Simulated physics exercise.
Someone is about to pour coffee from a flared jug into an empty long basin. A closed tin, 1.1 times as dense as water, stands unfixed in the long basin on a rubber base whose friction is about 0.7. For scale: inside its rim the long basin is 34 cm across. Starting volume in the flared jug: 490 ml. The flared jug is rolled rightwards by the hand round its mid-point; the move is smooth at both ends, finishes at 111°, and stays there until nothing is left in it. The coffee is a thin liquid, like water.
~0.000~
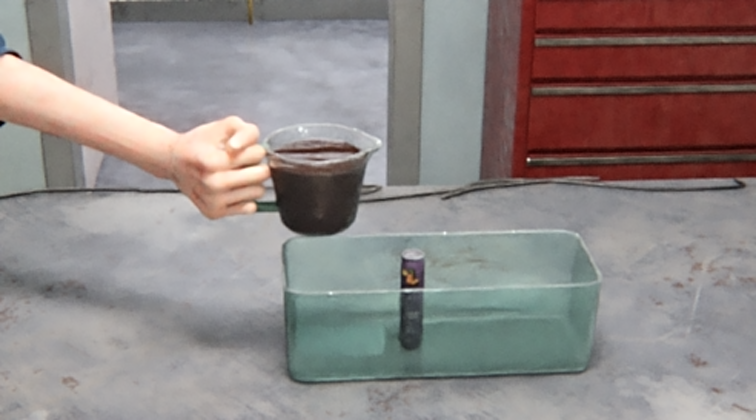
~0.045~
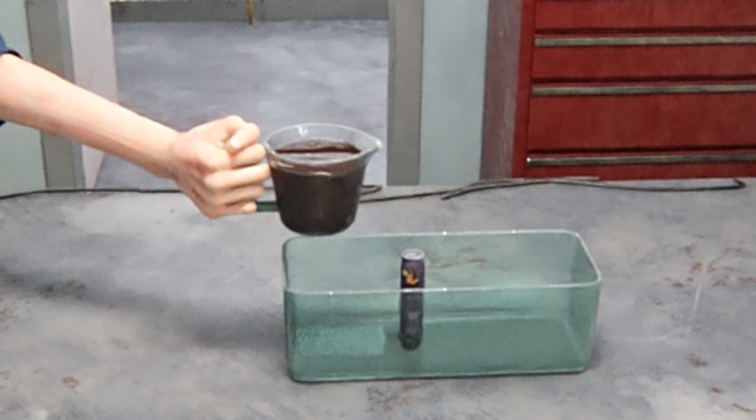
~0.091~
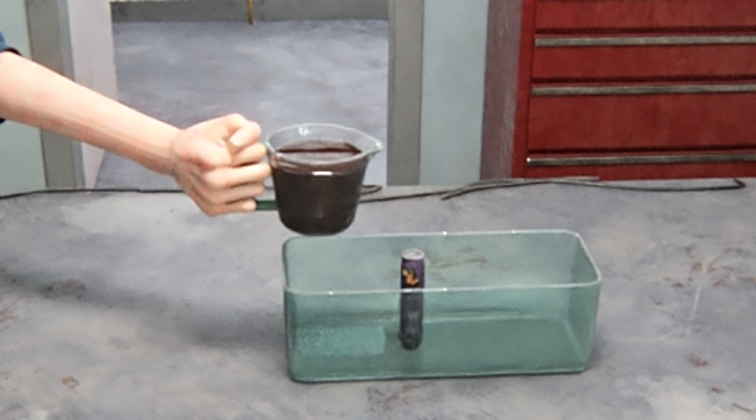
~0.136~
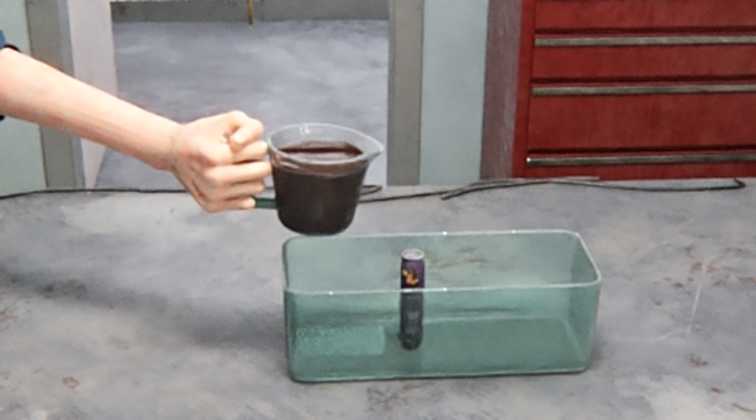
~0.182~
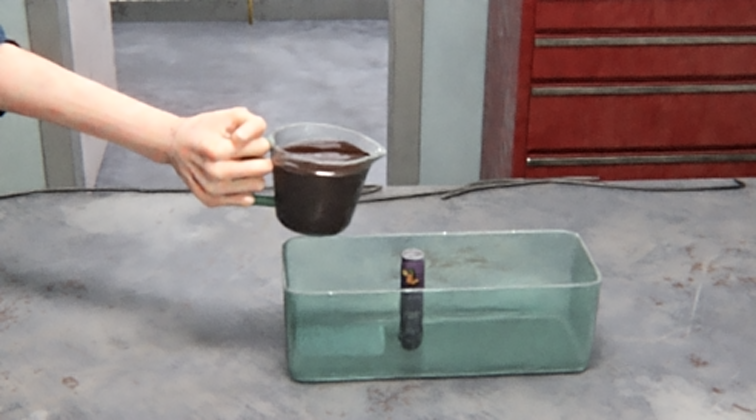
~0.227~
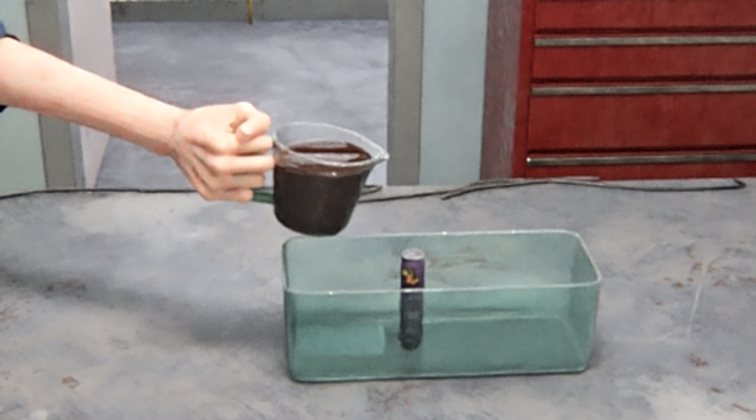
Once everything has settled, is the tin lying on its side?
Watch, it's going to be unseated.
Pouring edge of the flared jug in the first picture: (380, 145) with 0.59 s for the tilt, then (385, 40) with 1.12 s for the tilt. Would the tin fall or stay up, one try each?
In the first try it comes down; in the second it remains standing.
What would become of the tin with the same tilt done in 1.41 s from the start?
Outcome - the tin comes down.
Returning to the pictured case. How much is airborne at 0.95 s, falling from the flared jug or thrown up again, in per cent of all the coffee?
Close to 6 %.
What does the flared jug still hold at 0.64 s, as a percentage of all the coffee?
Some 64 % of it is still there.
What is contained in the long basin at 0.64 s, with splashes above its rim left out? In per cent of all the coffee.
I'd put it near 16 percent.
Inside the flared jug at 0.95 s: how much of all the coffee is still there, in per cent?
I reckon near 7 per cent still sits there.
After 0.64 s the tilt is 69° and 63 per cent is still to pour; the tin stands where it began.
After 0.95 s the tilt is 105° and 7 per cent is still to pour; the tin leans 9°.
After 1.27 s the tilt is 111° and 0 per cent is still to pour; the tin lies on its side.
After 1.62 s the tilt is 111° and 0 per cent is still to pour; the tin lies on its side.
In the end the tin lies on its side.
